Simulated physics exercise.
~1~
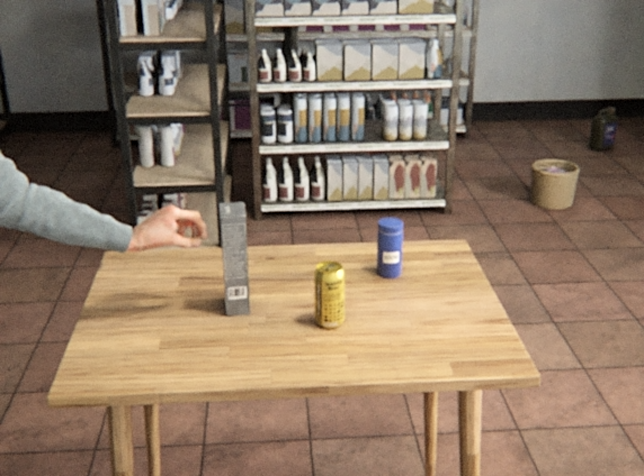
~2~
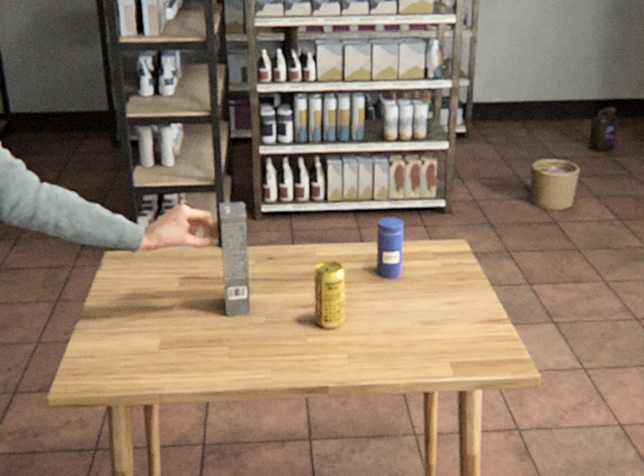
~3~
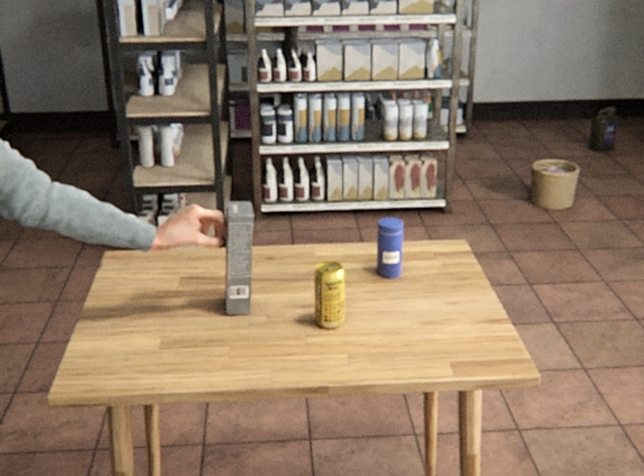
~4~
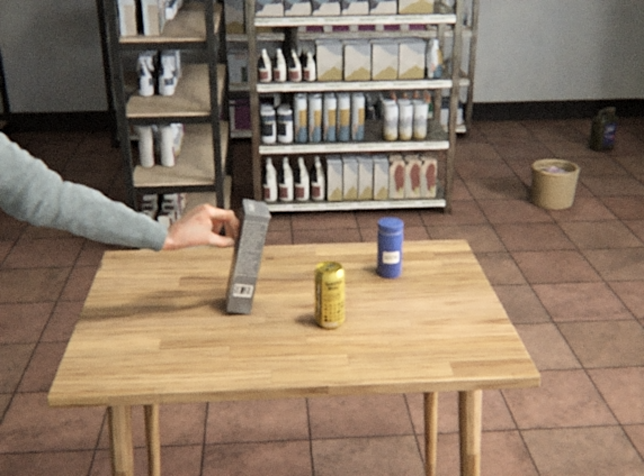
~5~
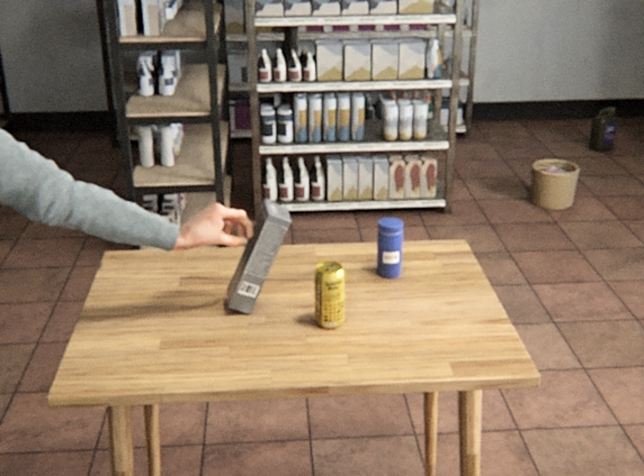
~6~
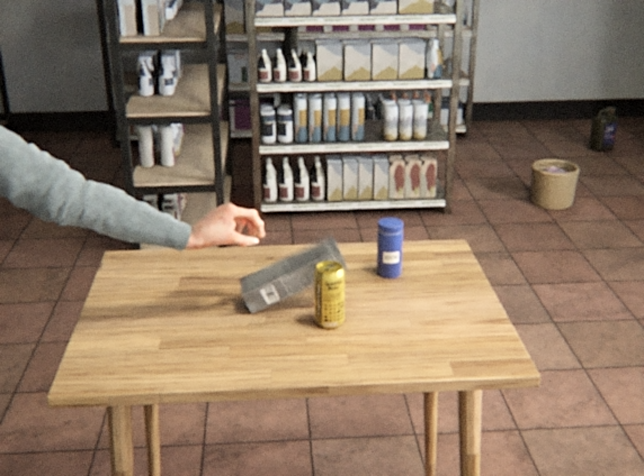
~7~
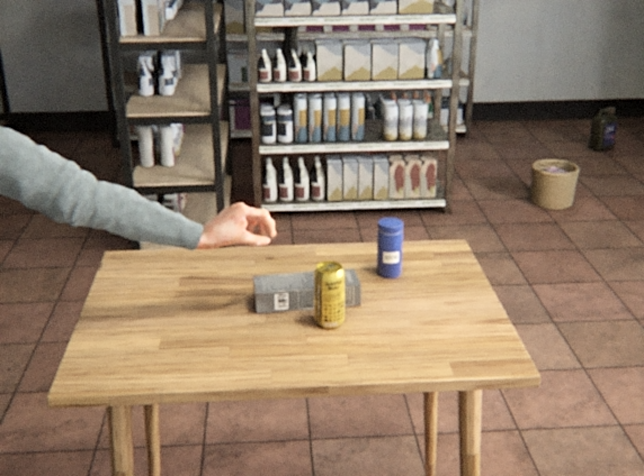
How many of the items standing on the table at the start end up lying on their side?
One of the three items ends up on its side, the grey carton, while the blue jar and the yellow can stay upright.
